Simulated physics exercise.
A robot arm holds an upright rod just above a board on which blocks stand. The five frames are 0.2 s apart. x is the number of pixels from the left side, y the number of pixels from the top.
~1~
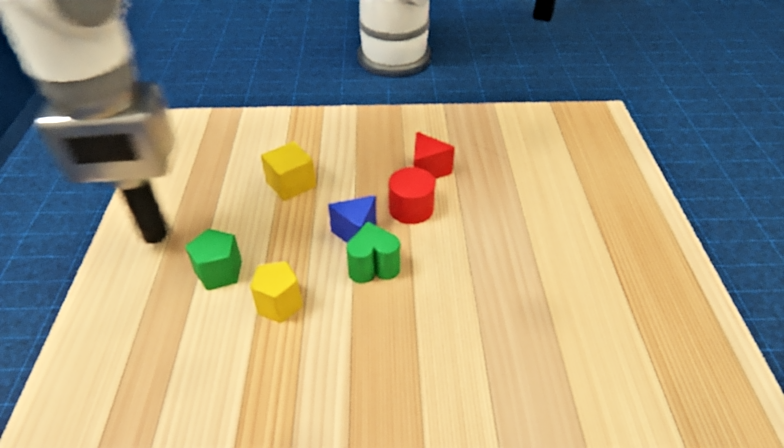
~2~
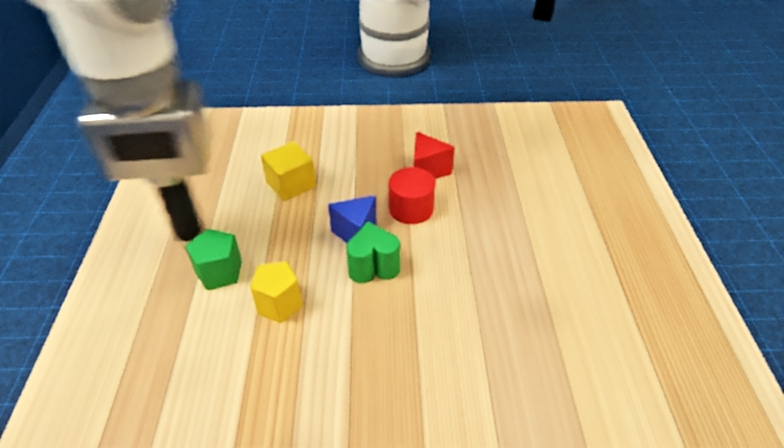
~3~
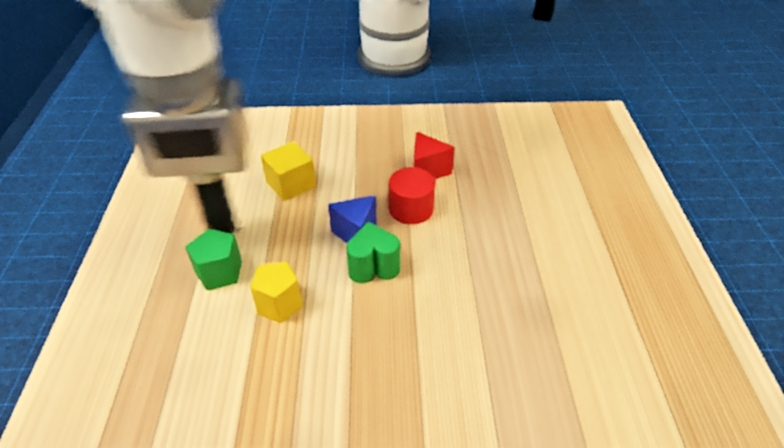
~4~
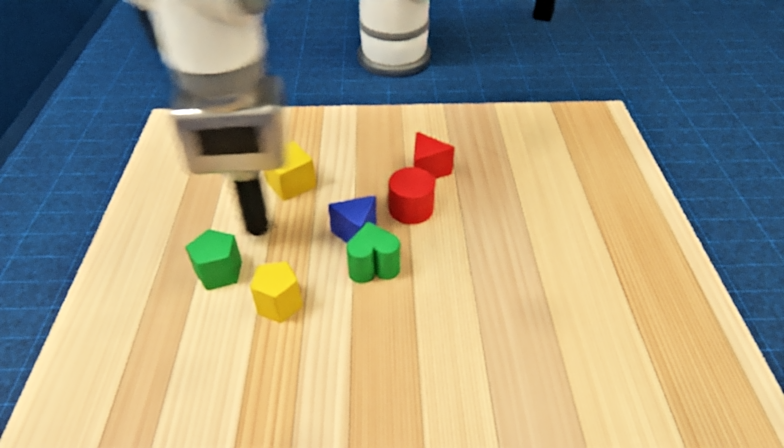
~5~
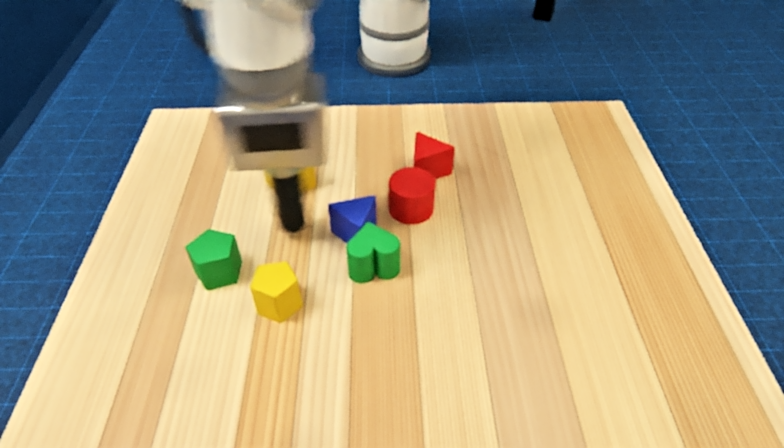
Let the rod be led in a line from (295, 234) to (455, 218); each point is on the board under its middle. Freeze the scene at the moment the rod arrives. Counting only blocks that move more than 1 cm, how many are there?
The way I see it, the answer is two.
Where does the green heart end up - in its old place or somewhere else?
In the end it has not been moved.
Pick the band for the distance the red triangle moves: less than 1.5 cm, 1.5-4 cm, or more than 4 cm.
That one ends up within 1.5 cm of where it is now.
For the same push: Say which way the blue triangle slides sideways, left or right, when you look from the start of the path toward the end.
With start-to-end as forward, it shifts right.
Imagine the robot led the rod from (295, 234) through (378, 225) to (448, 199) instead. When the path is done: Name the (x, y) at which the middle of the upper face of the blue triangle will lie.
Around pixel (426, 210).
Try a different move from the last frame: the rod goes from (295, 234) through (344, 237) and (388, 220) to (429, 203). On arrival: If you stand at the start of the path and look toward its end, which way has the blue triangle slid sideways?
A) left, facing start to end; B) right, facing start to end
B
On the path given first. One third of the way, rod (349, 218); blue triangle (377, 208), turned 55° clockwise.
Two thirds of the way, rod (404, 213); blue triangle (418, 215), turned 100° clockwise; red round block (427, 176).
At the end, rod (456, 208); blue triangle (424, 216), turned 125° clockwise; green heart unmoved; red round block (447, 166); red triangle unmoved.
